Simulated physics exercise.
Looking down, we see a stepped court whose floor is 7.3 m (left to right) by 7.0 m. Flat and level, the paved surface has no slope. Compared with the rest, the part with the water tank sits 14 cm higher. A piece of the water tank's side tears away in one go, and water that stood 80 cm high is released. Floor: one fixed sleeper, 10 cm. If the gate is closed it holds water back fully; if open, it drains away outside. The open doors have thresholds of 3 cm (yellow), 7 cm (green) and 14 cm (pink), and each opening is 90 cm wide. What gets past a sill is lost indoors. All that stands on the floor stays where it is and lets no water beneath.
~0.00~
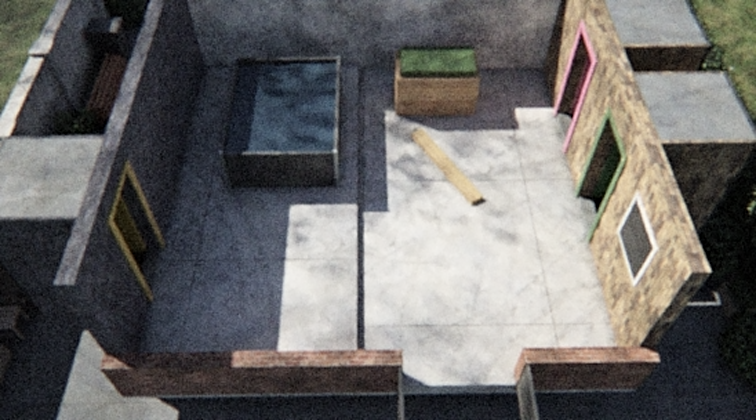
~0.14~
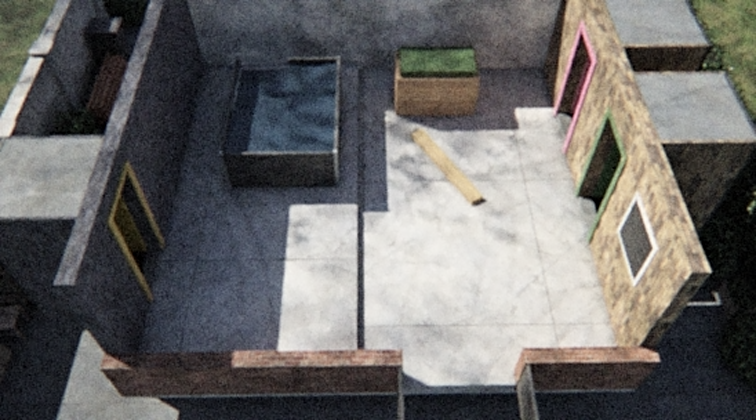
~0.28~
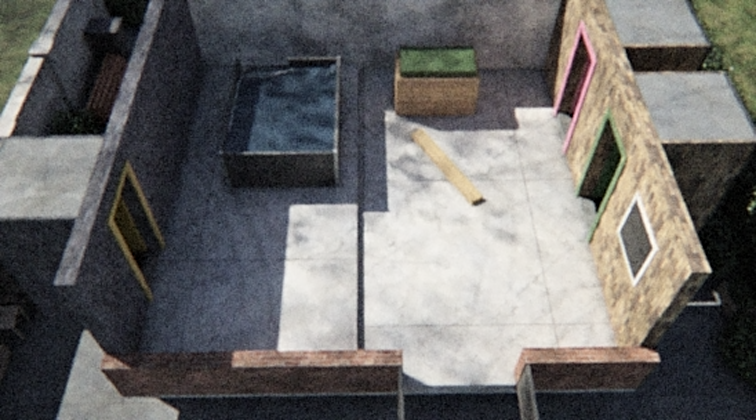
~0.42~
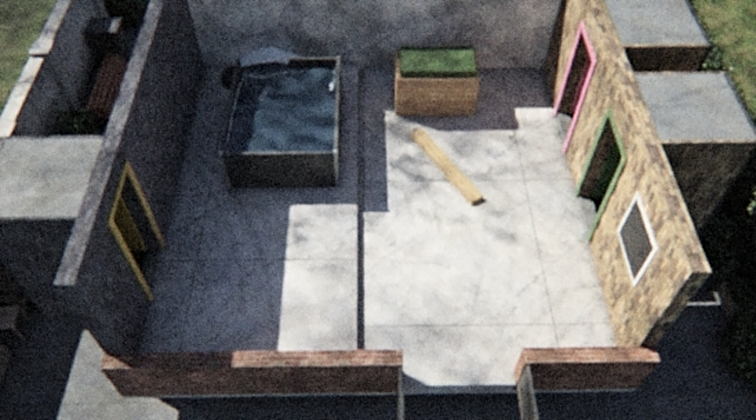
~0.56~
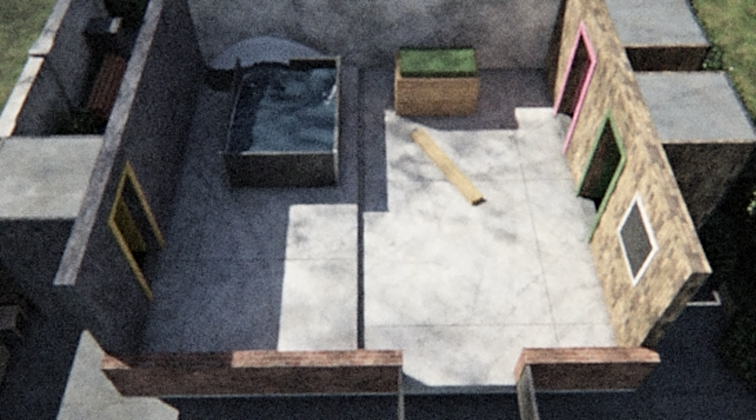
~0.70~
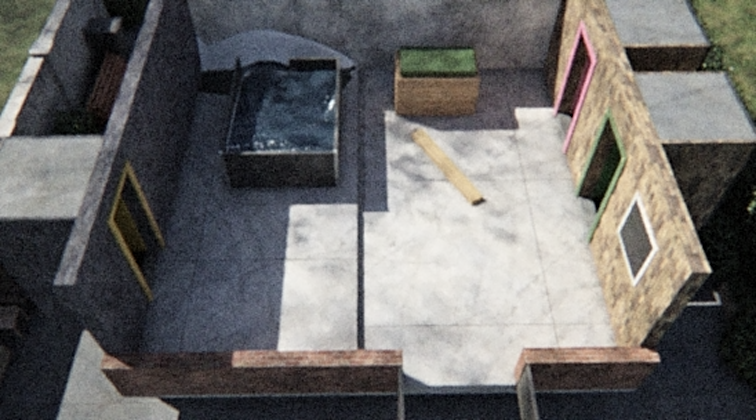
Water bursting from the far side of a raised tank in a walled court, fanning across the shadowed floor behind it.
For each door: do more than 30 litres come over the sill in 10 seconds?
At the yellow door the water tops the limit, at the green door the water falls short of the limit, at the pink door the water falls short of the limit.
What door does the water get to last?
The green door.
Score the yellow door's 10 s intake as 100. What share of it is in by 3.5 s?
By that time, around 15 per cent.
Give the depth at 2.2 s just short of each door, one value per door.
In cm: Yellow 1, green 0, pink 0.
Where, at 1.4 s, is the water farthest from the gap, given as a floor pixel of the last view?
Around pixel (457, 71).
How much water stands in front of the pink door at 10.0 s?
The depth there is near 4.5 cm.
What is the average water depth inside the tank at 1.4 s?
About 58 centimetres on average.
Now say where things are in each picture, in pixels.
The water tank at (284, 106) is whole and still, 80 cm deep, in the first frame.
The front is at (296, 86), 0.6 m from the gap at (268, 82); 0.3 m2 of floor is under water; 80 cm left at the back of the water tank, in the second frame.
The front is at (294, 69), 0.9 m from the gap at (268, 84); 0.9 m2 of floor is under water; 80 cm left at the back of the water tank, in the third frame.
Water pours out at (268, 85) and has run 1.3 m, to (314, 65); deepest outside 47 cm, 80 cm at the water tank's back, in the fourth frame.
Water pours out at (268, 85) and has run 1.7 m, to (208, 66); deepest outside 76 cm, 79 cm at the water tank's back, in the fifth frame.
The front is at (357, 65), 2.0 m from the gap at (268, 84); 2.2 m2 of floor is under water; 73 cm left at the back of the water tank, in the sixth frame.
After 1.4 s water covers 15 % of the floor and is deepest (69 cm) near (213, 68); yellow door not reached, green door not reached, pink door not reached.
After 2.2 s water covers 25 % of the floor and is deepest (57 cm) near (204, 68); yellow door not reached, green door not reached, pink door not reached.
After 3.5 s water covers 50 % of the floor and is deepest (38 cm) near (264, 67); yellow door 10 cm at the sill, 9 L in, green door not reached, pink door 5 cm at the sill, 0 L in.
After 6.0 s water covers 85 % of the floor and is deepest (24 cm) near (213, 68); yellow door 7 cm at the sill, 46 L in, green door 3 cm at the sill, 0 L in, pink door 6 cm at the sill, 0 L in.
After 10.0 s water covers 90 % of the floor and is deepest (15 cm) near (546, 368); yellow door 5 cm at the sill, 68 L in, green door 10 cm at the sill, 6 L in, pink door 5 cm at the sill, 0 L in.
